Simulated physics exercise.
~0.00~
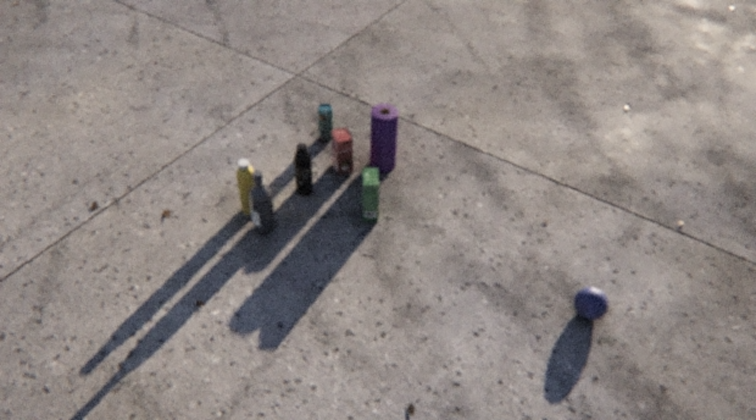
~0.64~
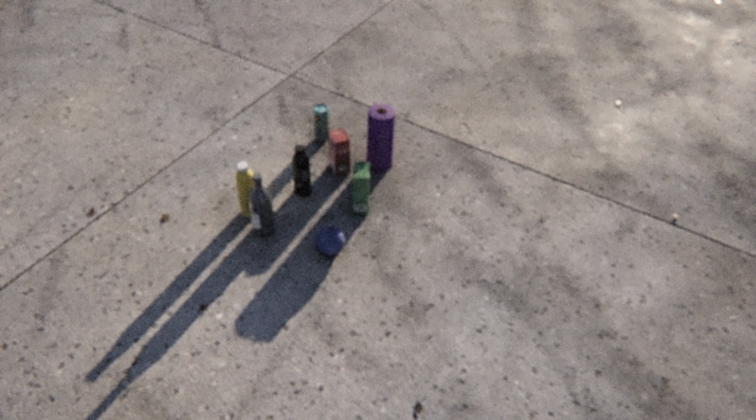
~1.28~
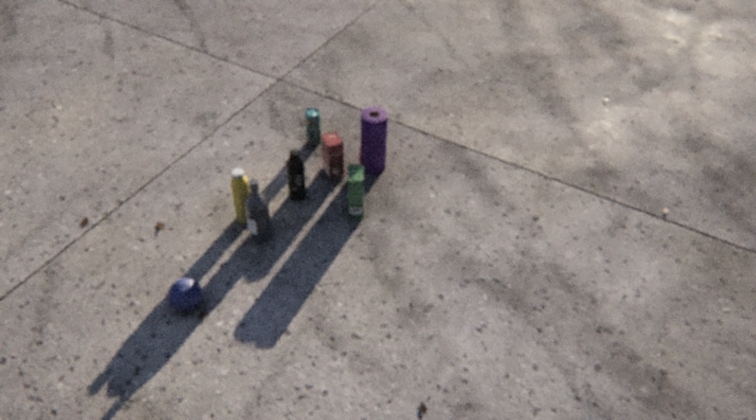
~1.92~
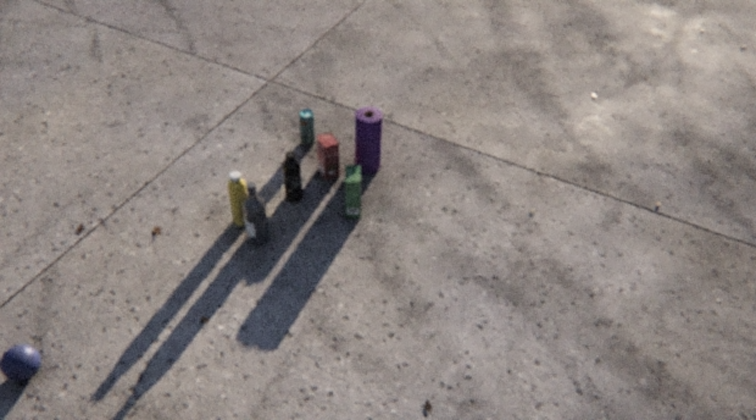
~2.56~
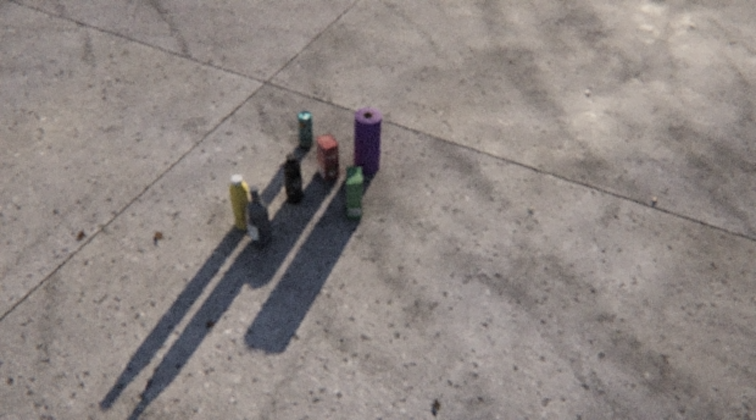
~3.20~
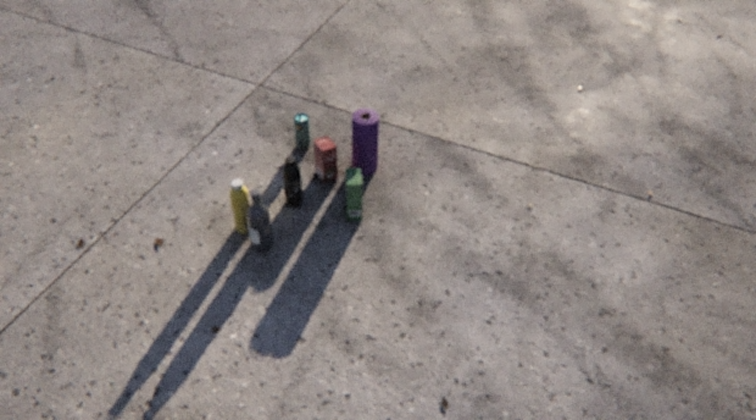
A blue ball rolls leftward across a sunlit concrete floor toward a small cluster of upright objects. The group holds a yellow bottle, a grey bottle, a black bottle, a turquoise can, a red carton, a green carton and a tall purple roll, all casting long shadows. The ball passes close in front of the green carton, which ends up shifted very slightly but stays upright. It continues past the bottles, crossing their shadows toward the lower left, and then leaves the view. The cluster remains standing as the view drifts slightly.
